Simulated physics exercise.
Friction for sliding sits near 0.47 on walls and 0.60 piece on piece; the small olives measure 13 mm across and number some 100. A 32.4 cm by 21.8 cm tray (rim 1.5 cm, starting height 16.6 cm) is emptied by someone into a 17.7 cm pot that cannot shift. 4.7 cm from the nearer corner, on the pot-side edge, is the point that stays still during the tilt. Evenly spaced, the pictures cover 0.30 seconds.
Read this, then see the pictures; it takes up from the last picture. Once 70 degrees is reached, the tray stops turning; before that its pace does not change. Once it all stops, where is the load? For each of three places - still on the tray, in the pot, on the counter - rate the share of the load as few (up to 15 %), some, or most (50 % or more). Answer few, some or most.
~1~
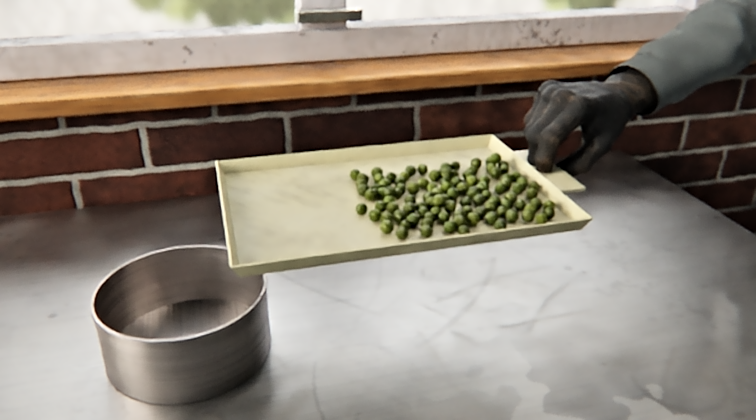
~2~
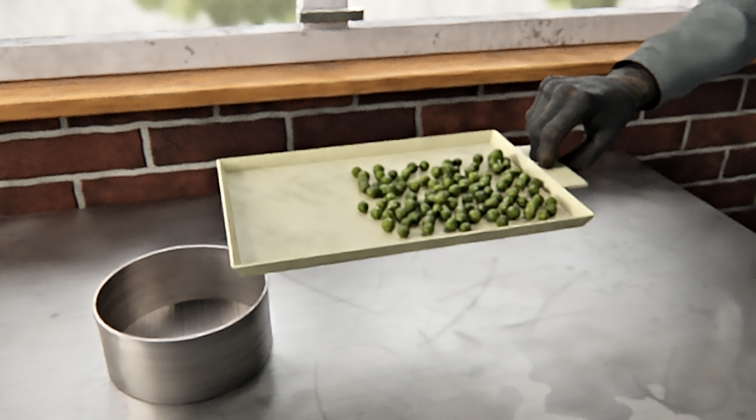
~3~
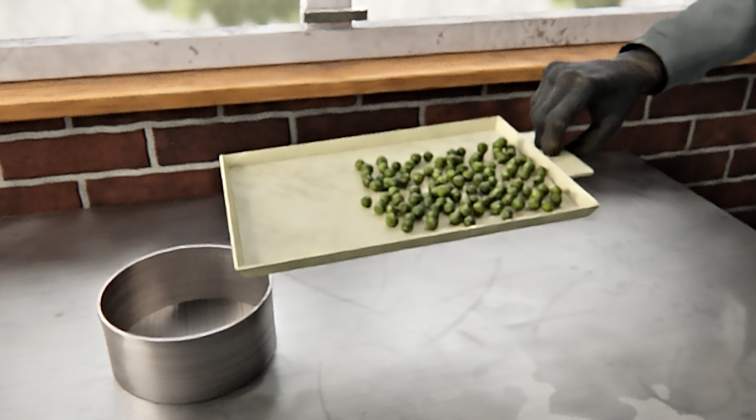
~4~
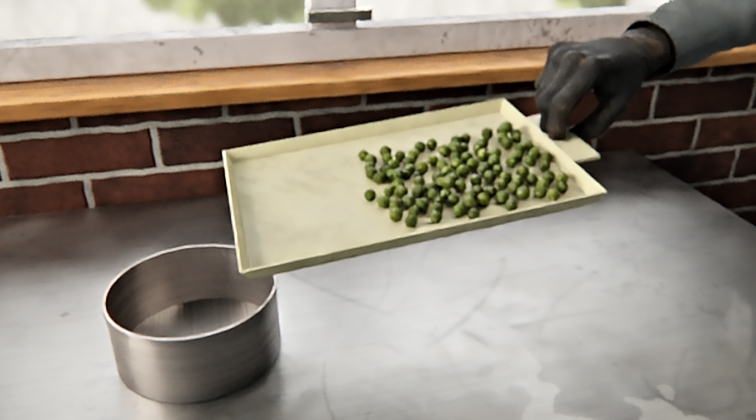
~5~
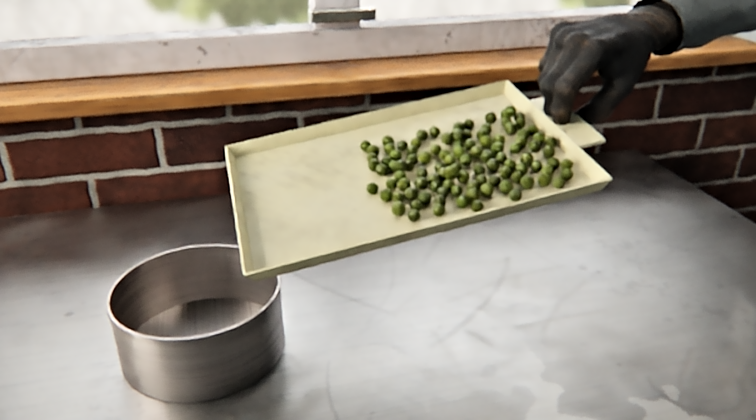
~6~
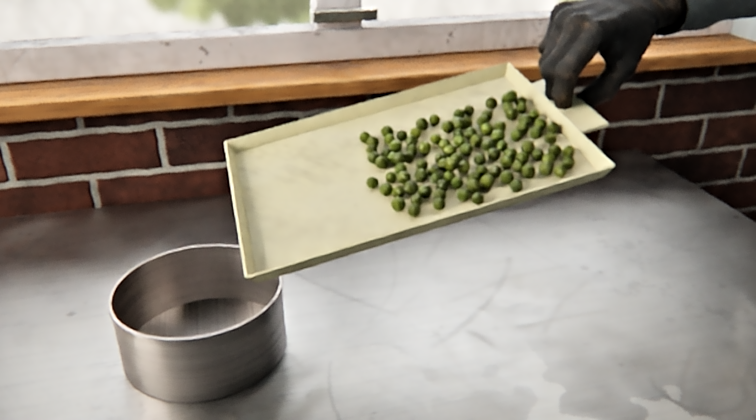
Tray: Few; pot: Few; counter: Most.
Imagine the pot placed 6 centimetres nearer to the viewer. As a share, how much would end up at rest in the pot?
It would come to roughly 35 percent.
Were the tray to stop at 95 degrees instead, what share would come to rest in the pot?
That would give about 0 per cent.
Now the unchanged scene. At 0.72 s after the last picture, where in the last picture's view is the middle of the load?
My estimate is roughly (269, 258).
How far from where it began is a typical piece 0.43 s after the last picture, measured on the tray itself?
12 cm.
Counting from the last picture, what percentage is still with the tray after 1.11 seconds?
It works out to near 15 per cent of the load.
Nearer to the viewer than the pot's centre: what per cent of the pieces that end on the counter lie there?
Share: Roughly 100 %.
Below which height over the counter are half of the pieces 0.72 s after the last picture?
Some 18 cm above the counter.
Then, 0.43 s after the last picture, tilt 41 degrees; the tray holds 100 %, the pot 0 %.
Then, 0.72 s after the last picture, tilt 59 degrees; the tray holds 65 %, the pot 0 %.
Then, 1.11 s after the last picture, tilt 70 degrees; the tray holds 15 %, the pot 0 %.
In the end, tray 5 %, pot 0 %, counter 95 %.
